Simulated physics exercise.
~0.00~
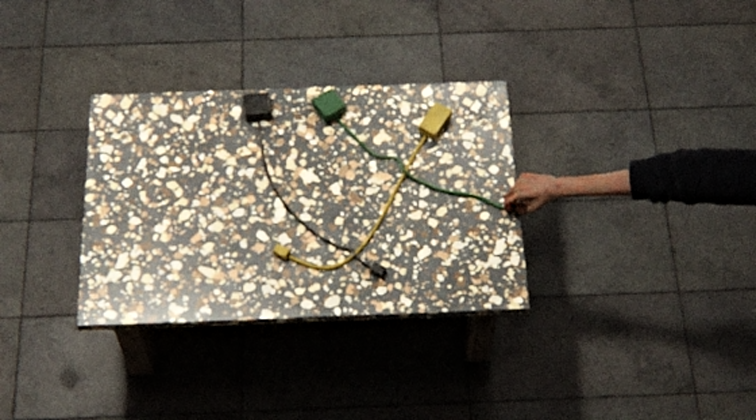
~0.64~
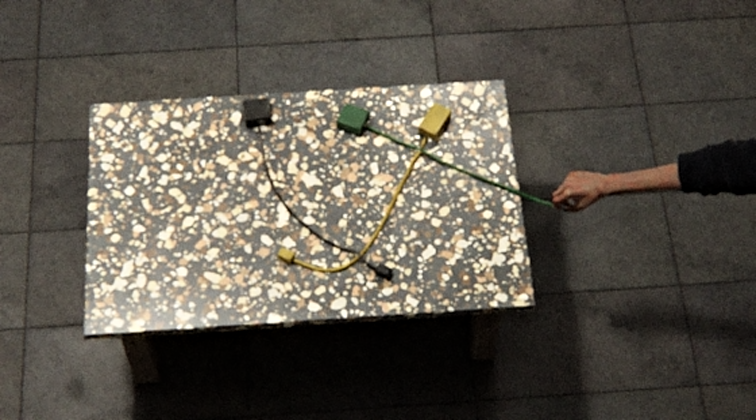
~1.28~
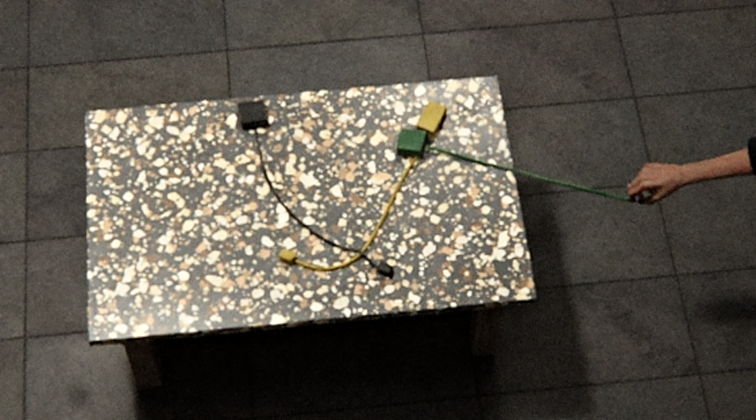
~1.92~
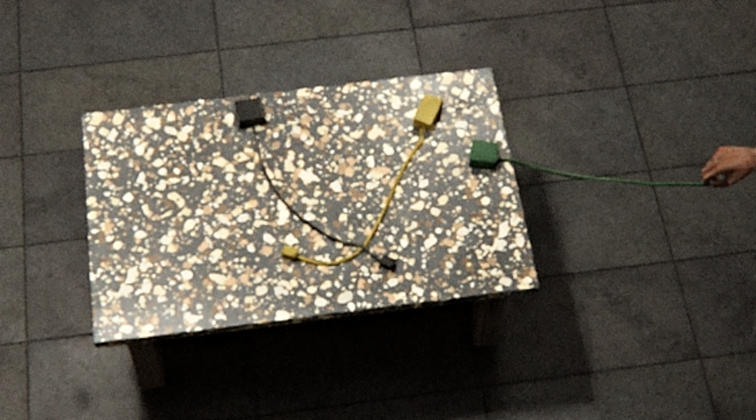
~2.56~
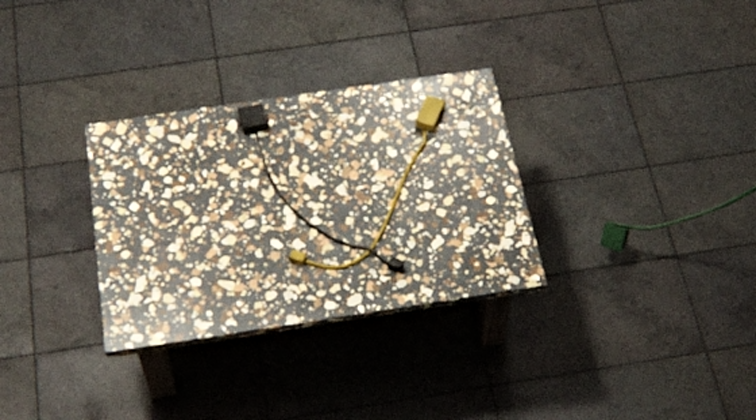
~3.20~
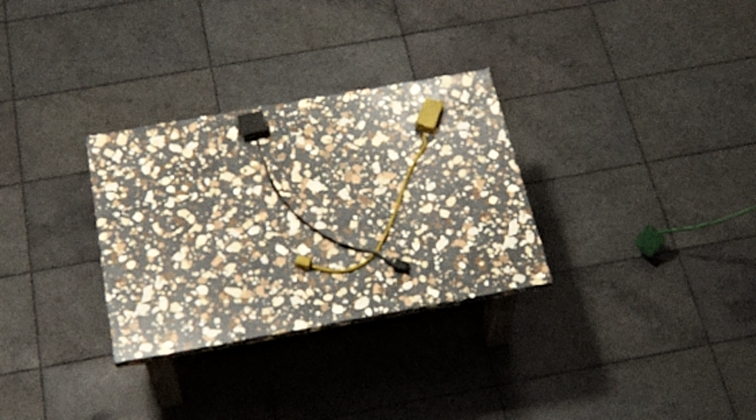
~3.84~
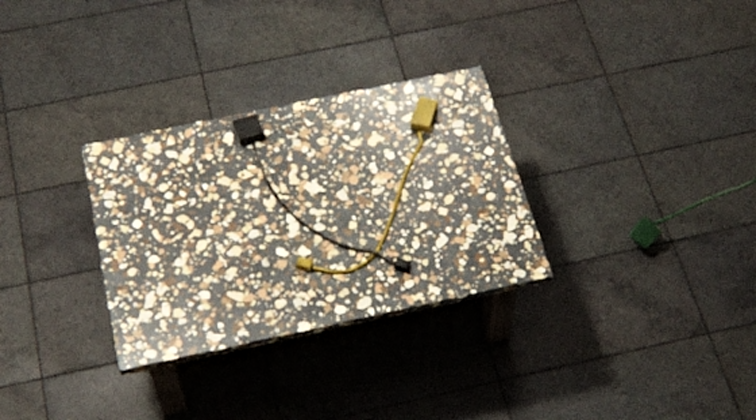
A hand pulls the green cable rightward until its charger slides off the speckled table.
